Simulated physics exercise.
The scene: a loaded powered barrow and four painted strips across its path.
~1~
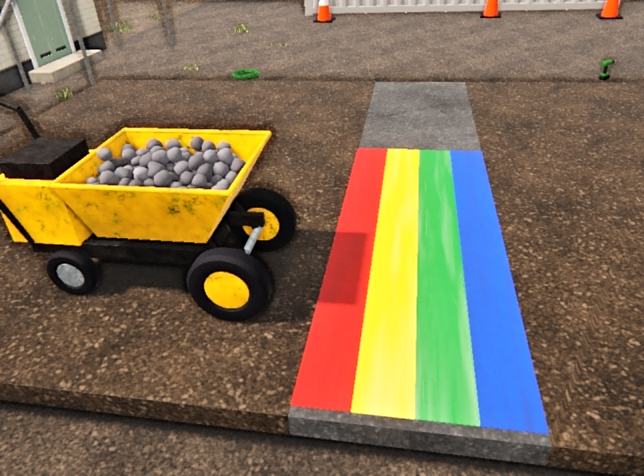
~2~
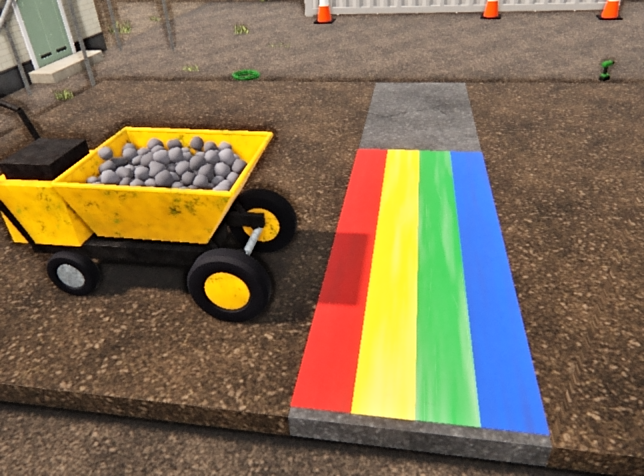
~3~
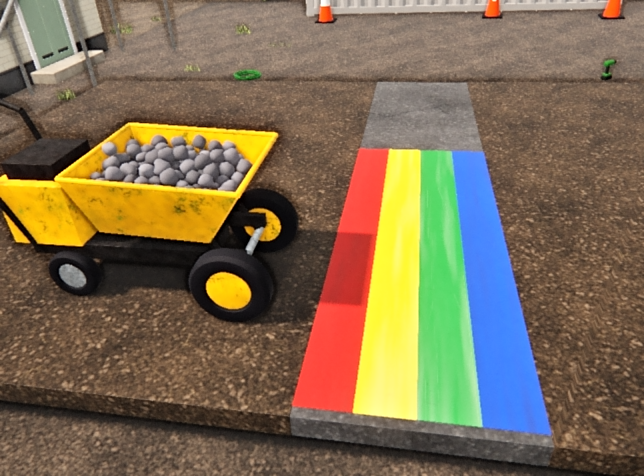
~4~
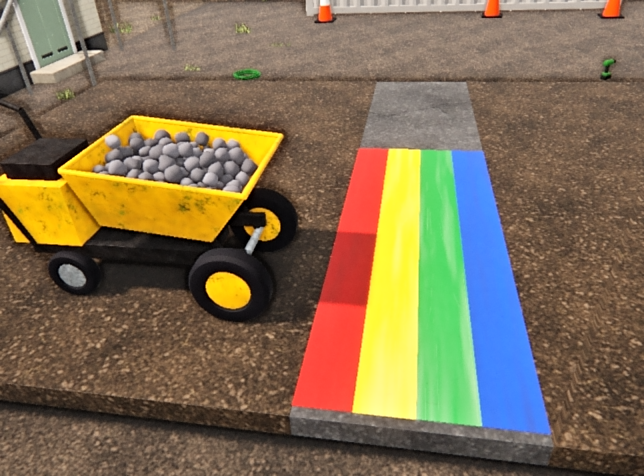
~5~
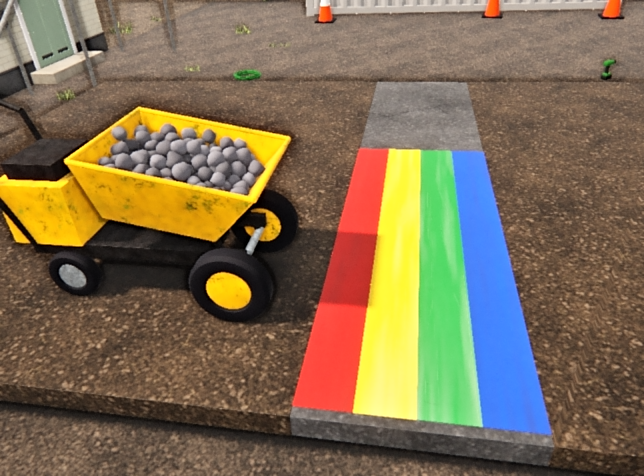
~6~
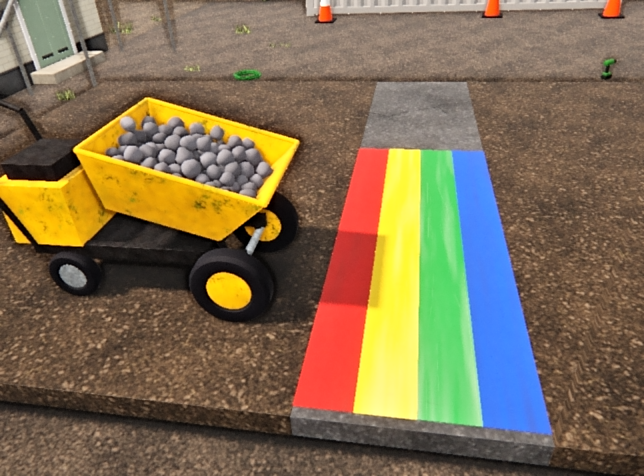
The clip opens on a yellow barrow with black wheels, its level skip full of round grey cobbles, standing left of red, yellow, green and blue painted strips. The skip then slowly tilts toward the strips, its back rising, until it is clearly slanted, while the wheels stay put.
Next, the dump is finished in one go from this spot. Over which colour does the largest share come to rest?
The yellow one gets the largest share.
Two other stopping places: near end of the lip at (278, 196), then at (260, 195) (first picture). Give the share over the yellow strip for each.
The first gives 30 %, the second 40 %.
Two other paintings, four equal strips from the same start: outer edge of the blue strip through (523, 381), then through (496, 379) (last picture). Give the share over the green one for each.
Near 20 % and 30 %.
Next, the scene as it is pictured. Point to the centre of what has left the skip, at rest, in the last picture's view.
Roughly at (399, 284).
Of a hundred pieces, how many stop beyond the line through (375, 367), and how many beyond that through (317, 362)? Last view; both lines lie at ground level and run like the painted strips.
In turn 60 and 90 in a hundred.
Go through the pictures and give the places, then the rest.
In the first frame, lip of the skip near (230, 194), level; top of the load near (171, 170), round cobbles; red strip near (331, 357); yellow strip near (387, 363); green strip near (445, 368); blue strip near (505, 374).
In the second frame, lip of the skip near (231, 195), level; top of the load near (172, 170).
In the third frame, lip of the skip near (237, 196), tipped barely; top of the load near (156, 159).
In the fourth frame, lip of the skip near (244, 197), tipped a little; top of the load near (160, 154).
In the fifth frame, lip of the skip near (253, 200), tipped a little; top of the load near (167, 150).
In the sixth frame, lip of the skip near (264, 205), tipped clearly; top of the load near (152, 150); red strip near (333, 358); yellow strip near (389, 363); green strip near (447, 368); blue strip near (507, 374).
Shortly afterwards, skip tipped steeply; the whole lot in the skip.
Next, skip tipped right over; the bulk in the skip; a little over the red strip; near a quarter over the yellow strip; only a few over the green strip; only a few falling.
Some moments later, skip tipped right over; a little in the skip; near a quarter over the red strip; near a third over the yellow strip; near a quarter over the green strip; a little over the blue strip; a little off the paint.
In the end, skip tipped right over; only a few in the skip; near a quarter over the red strip; near a third over the yellow strip; near a quarter over the green strip; a little over the blue strip; a little off the paint.
